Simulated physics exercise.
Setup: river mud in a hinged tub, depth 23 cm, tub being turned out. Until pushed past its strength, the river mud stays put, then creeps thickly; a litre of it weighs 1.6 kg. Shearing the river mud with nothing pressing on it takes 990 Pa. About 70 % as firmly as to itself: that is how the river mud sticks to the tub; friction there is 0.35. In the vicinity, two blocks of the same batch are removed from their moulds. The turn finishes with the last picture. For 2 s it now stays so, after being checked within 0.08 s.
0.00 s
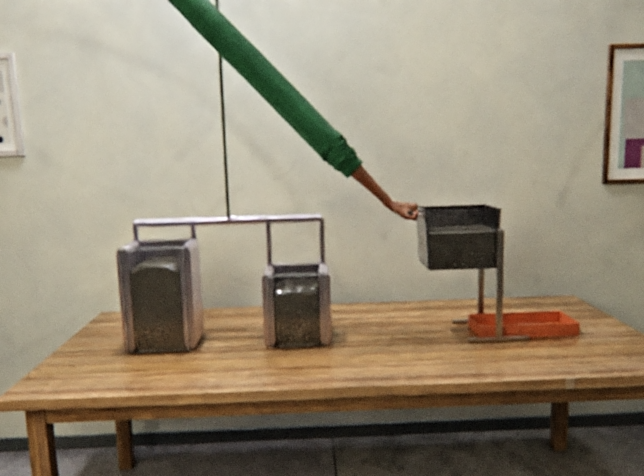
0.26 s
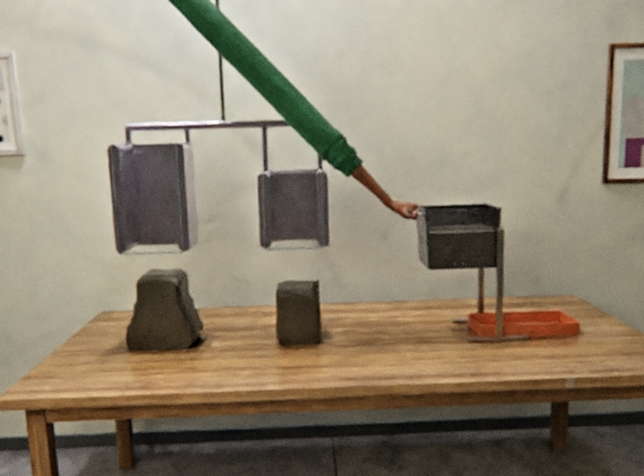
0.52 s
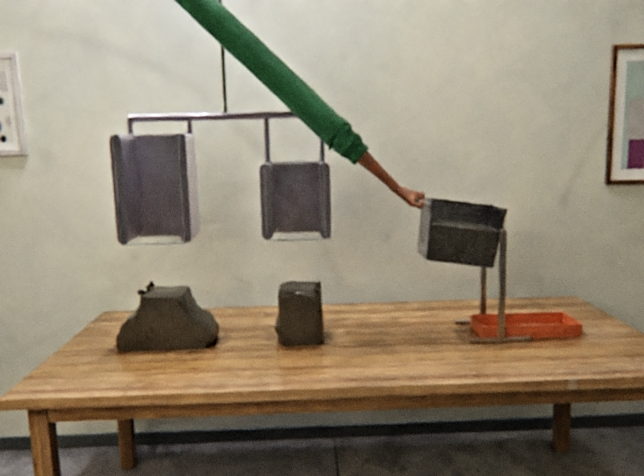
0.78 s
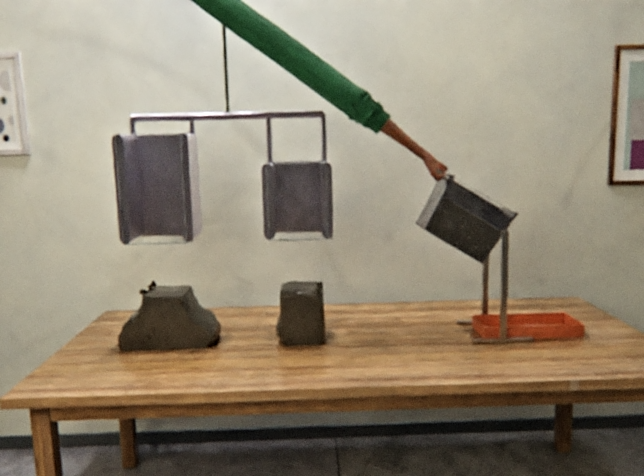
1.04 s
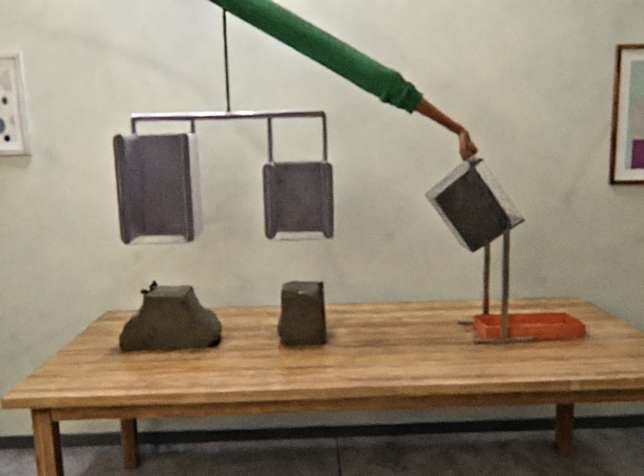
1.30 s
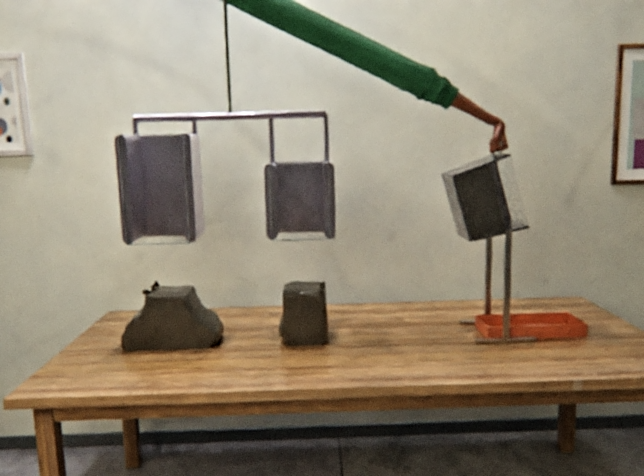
Two moulds lift off dark blocks, the left one slumps, and a hand tilts a tub.
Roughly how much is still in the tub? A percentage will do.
I would say about 100 percent.
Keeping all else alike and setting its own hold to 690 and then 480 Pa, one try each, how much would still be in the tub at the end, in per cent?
It'd be some 100 percent the first time and some 90 percent the second.
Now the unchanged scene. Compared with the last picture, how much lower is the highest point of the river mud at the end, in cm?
Roughly 0 cm.
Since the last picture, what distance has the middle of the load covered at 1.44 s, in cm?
It has moved close to 0 cm.
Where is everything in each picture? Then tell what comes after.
The first frame shows handle-side rim at (427, 211), tilt 0 degrees; top of the river mud at (442, 233); blocks stand 35 cm, 24 cm (left to right).
The second frame shows handle-side rim at (427, 211), tilt 0 degrees; top of the river mud at (442, 232); blocks stand 29 cm, 23 cm (left to right).
The third frame shows handle-side rim at (434, 201), tilt 9 degrees; top of the river mud at (436, 224); blocks stand 24 cm, 23 cm (left to right).
The fourth frame shows handle-side rim at (455, 177), tilt 32 degrees; top of the river mud at (447, 198); blocks stand 24 cm, 23 cm (left to right).
The fifth frame shows handle-side rim at (483, 161), tilt 55 degrees; top of the river mud at (465, 178); blocks stand 24 cm, 23 cm (left to right).
The sixth frame shows handle-side rim at (511, 156), tilt 74 degrees; top of the river mud at (489, 167); blocks stand 24 cm, 23 cm (left to right).
After 1.44 s, the tub is at 74 degrees and holds 100 %.
After 1.61 s, the tub is at 74 degrees and holds 100 %.
After 1.78 s, the tub is at 74 degrees and holds 100 %.
After 1.95 s, the tub is at 74 degrees and holds 100 %.
After 3.30 s, at the end, the tub is at 74 degrees and holds 100 %.
